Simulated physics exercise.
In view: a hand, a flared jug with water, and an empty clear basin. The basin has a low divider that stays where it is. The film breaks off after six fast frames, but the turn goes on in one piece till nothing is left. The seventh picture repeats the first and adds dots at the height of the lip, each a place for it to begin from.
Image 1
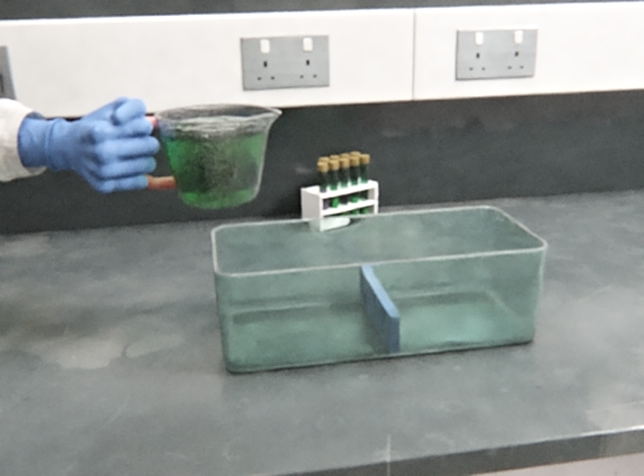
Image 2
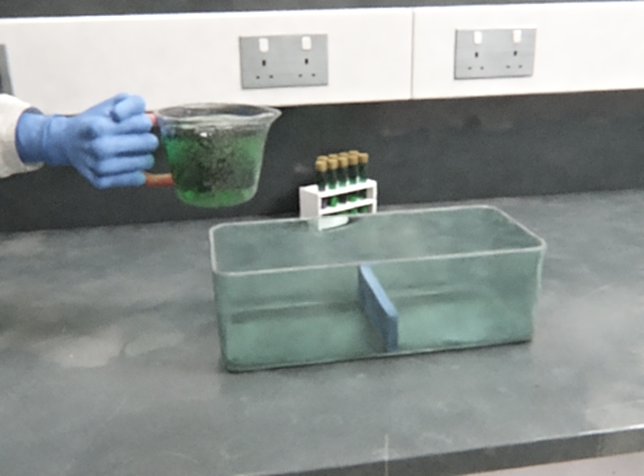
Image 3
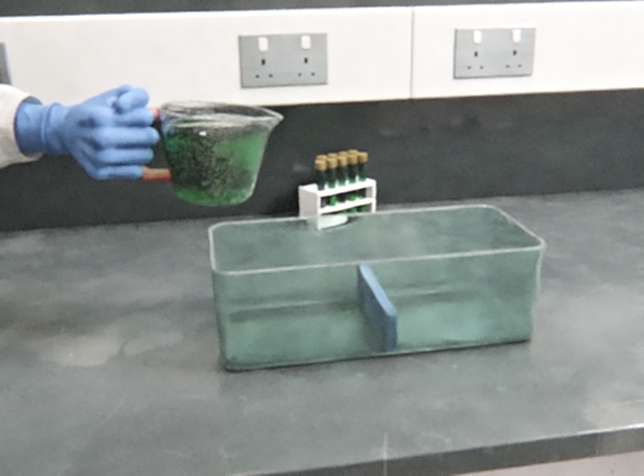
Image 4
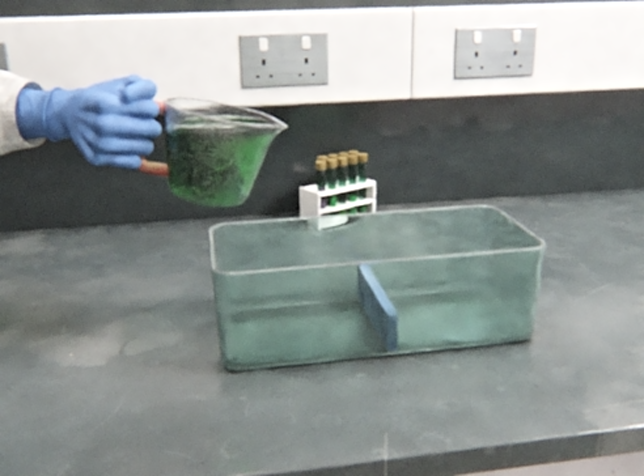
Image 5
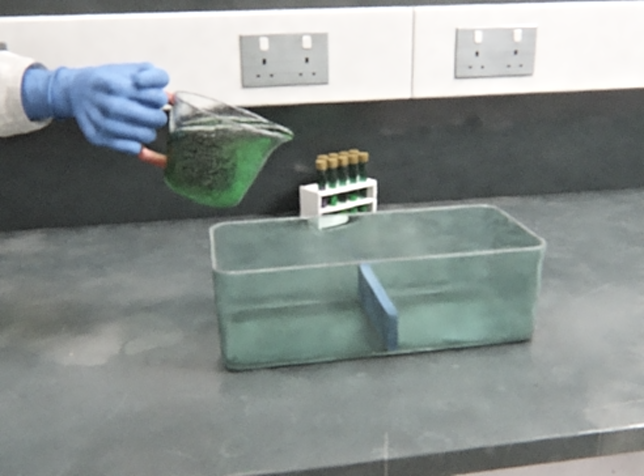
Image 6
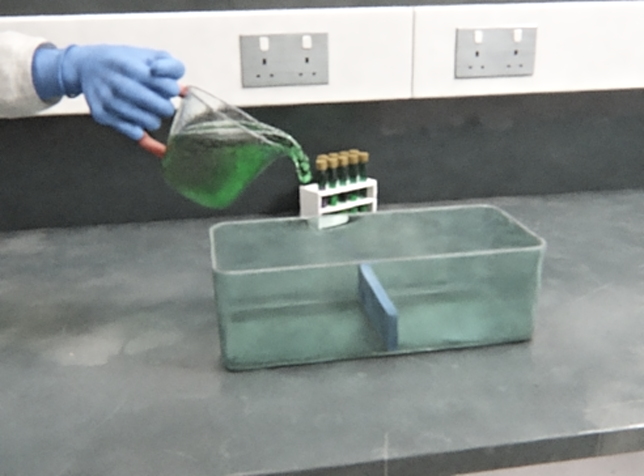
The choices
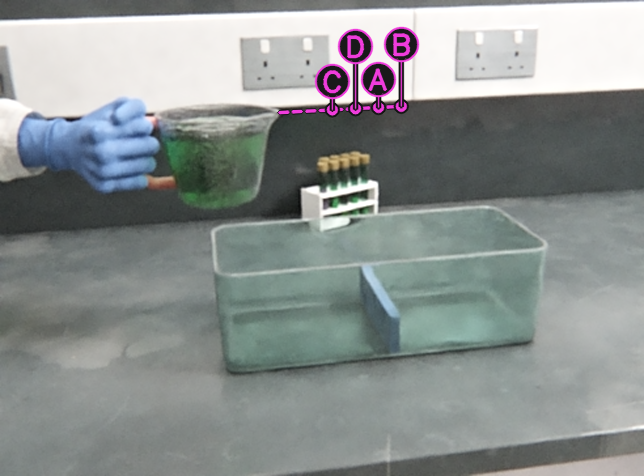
To begin with, a blue-gloved hand holds a flared jug of green-tinted water upright, above and to the left of a clear basin with a blue divider. The hand then tilts the jug gradually to the right, and the water shifts toward the lip until a little green liquid passes over it.
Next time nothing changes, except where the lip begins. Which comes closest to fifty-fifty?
C.
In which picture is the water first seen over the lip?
Picture 5.
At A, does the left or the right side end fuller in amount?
More ends on the right.
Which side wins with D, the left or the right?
The right one.
On the marked copy, A at (378, 107); B at (401, 106); C at (332, 109); D at (355, 108).
For place A, about 7 % ends left of the wall and 92 % right of it.
For place B, about 3 % ends left of the wall and 96 % right of it.
For place C, about 49 % ends left of the wall and 51 % right of it.
For place D, about 19 % ends left of the wall and 81 % right of it.
